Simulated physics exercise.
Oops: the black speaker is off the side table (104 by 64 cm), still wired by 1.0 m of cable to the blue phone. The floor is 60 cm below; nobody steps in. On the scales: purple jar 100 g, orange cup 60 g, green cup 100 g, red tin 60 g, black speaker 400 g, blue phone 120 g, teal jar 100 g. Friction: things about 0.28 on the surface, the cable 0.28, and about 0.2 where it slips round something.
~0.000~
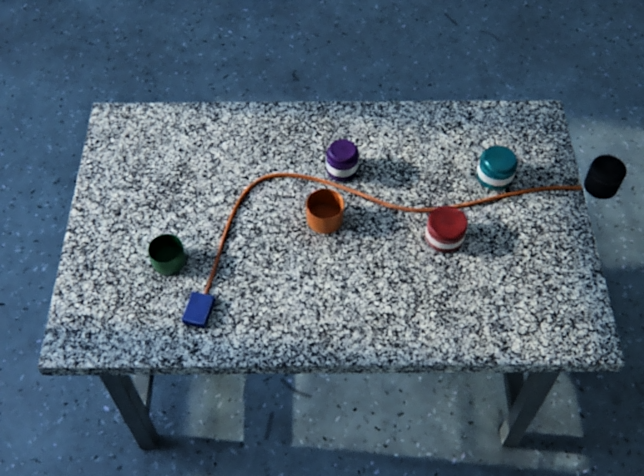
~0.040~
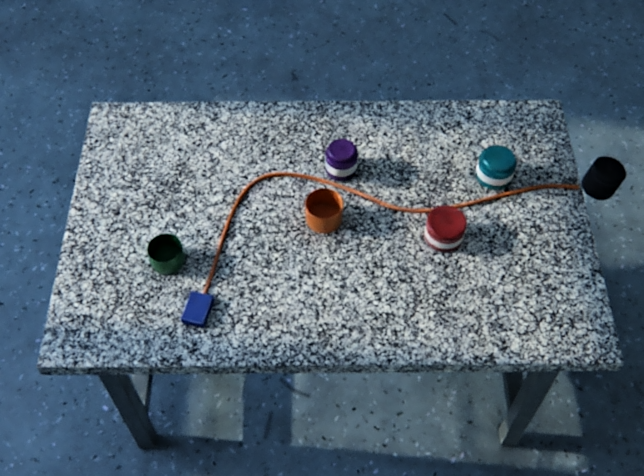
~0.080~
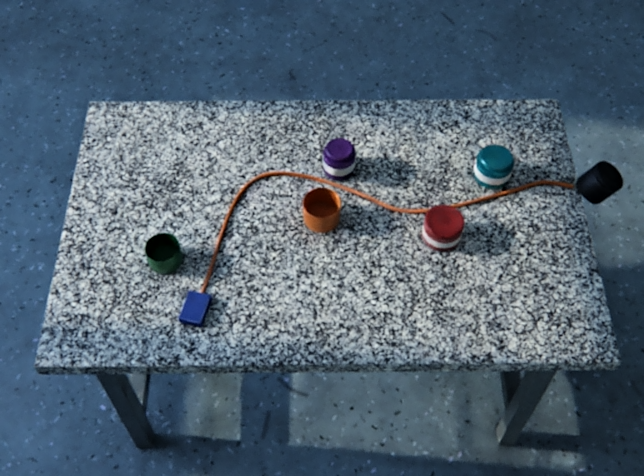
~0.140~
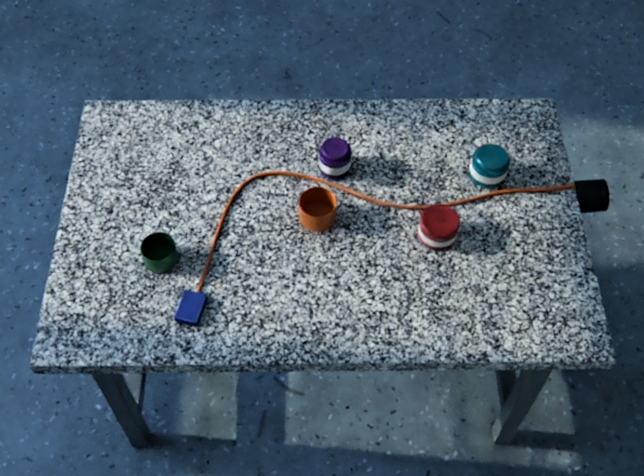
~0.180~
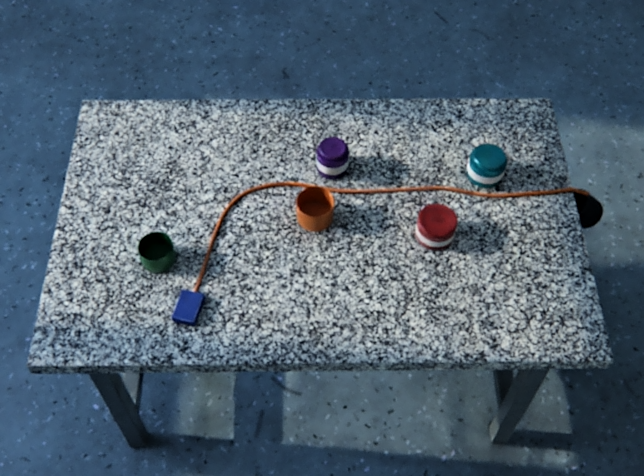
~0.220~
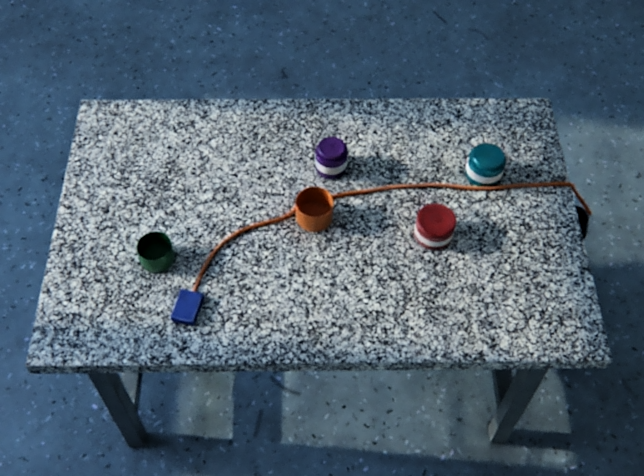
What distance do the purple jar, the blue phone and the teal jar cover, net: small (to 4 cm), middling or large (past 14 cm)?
The purple jar stays in the low band, the blue phone ends far away, the teal jar reaches the top band.
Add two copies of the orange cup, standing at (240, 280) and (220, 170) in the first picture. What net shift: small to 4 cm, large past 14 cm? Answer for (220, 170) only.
There: Small.
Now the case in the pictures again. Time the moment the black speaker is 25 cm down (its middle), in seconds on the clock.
About: 0.30 s.
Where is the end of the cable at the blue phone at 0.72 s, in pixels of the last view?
Near (512, 174).
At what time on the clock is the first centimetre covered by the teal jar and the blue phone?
Teal jar 0.60 s, blue phone 0.26 s.
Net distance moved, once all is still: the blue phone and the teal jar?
Blue phone 80 cm, teal jar off the top.
After 0.5 s, the cable's tail end at (352, 226); blue phone 33 cm off its start, orange cup 33 cm off its start, black speaker over the edge.
After 0.7 s, the cable's tail end at (512, 174); blue phone 70 cm off its start, teal jar 11 cm off its start, orange cup over the edge.
After 1.0 s, the cable's tail end at (554, 162); blue phone 81 cm off its start at (545, 147), teal jar on its side, 21 cm off its start at (570, 146), orange cup over the edge.
After 1.2 s, the cable's tail end at (558, 162); blue phone 82 cm off its start, teal jar over the edge, orange cup over the edge.
After 2.4 s, the cable's tail end at (558, 162); blue phone 82 cm off its start at (548, 147), teal jar over the edge, purple jar 0 cm off its start at (332, 147), orange cup over the edge.
